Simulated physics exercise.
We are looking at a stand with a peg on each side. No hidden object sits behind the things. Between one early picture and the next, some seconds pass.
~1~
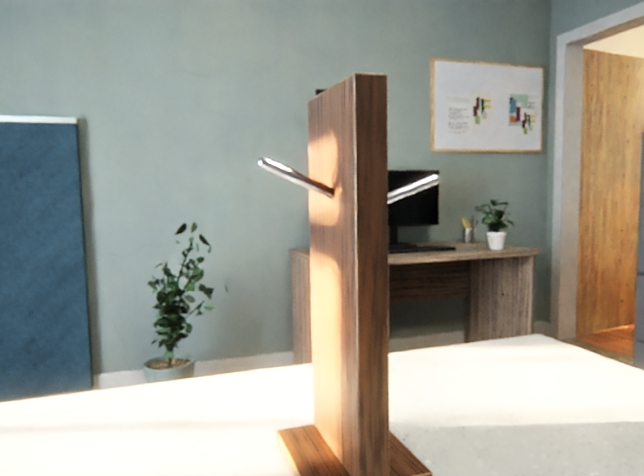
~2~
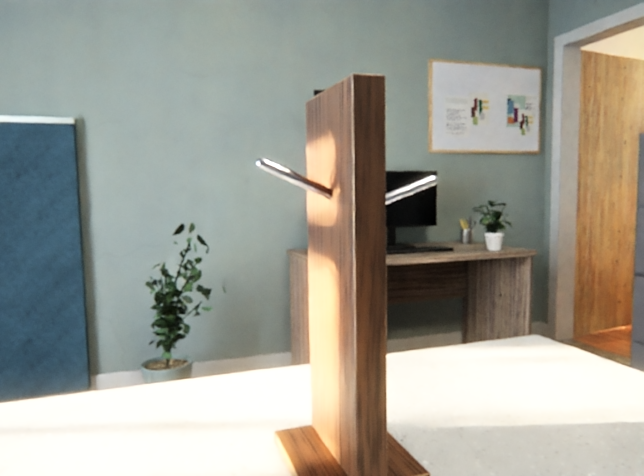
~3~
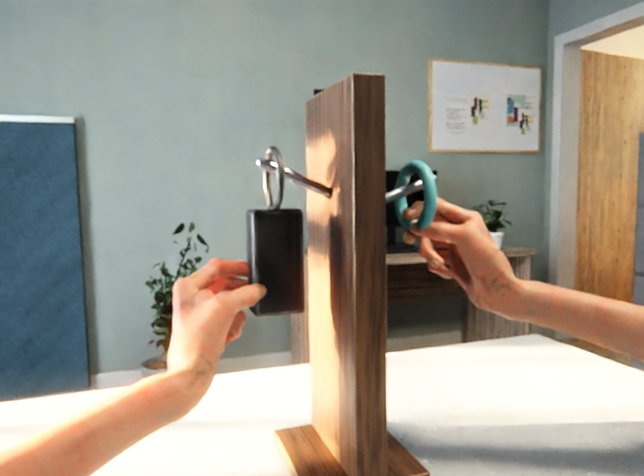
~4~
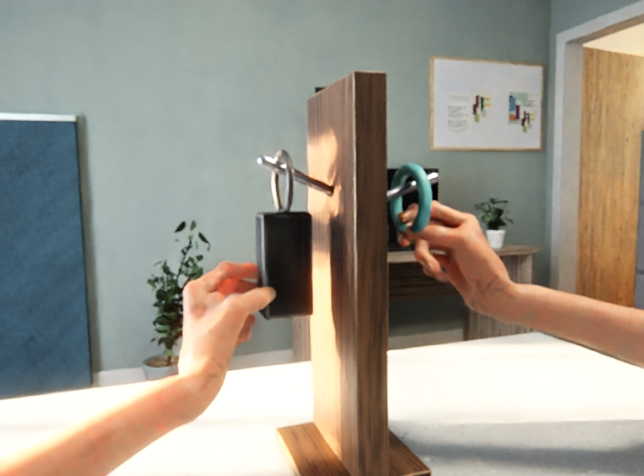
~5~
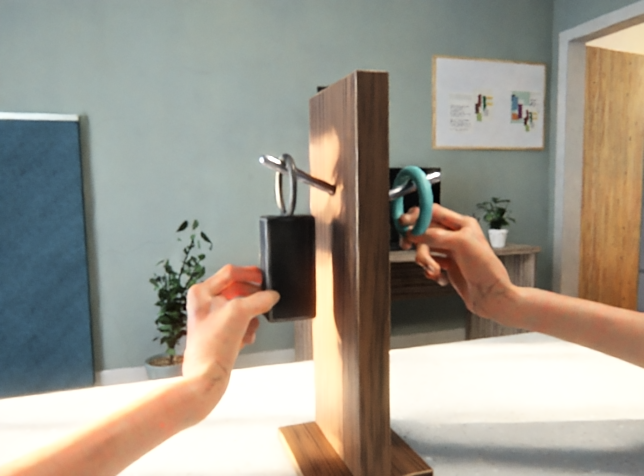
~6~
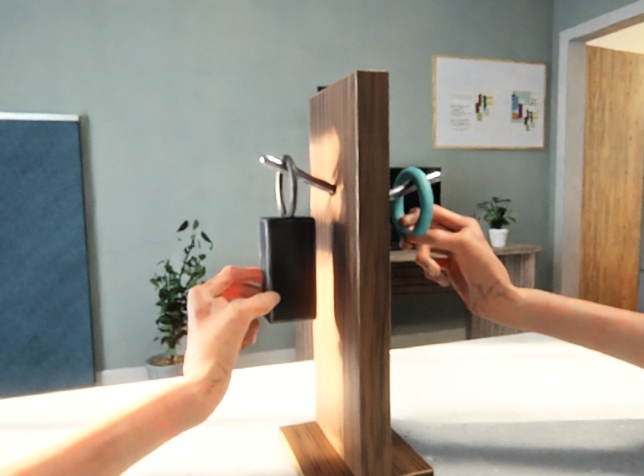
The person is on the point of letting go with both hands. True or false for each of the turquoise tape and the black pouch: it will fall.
Turquoise tape: False; black pouch: False.
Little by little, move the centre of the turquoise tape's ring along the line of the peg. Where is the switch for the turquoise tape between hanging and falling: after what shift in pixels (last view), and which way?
The flip comes at close to 28 pixels toward the right.
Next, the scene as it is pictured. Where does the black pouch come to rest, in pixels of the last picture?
When everything stops, it's near (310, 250).
Then, 0.14 s on from there, turquoise tape turned 5° from its first pose near (411, 206); black pouch turned 6° from its first pose near (293, 243).
Then, 0.40 s on from there, turquoise tape at rest near (409, 206); black pouch turned 7° from its first pose near (307, 250).
In the end, the turquoise tape hangs there, near (409, 206); the black pouch hangs there, near (310, 250).
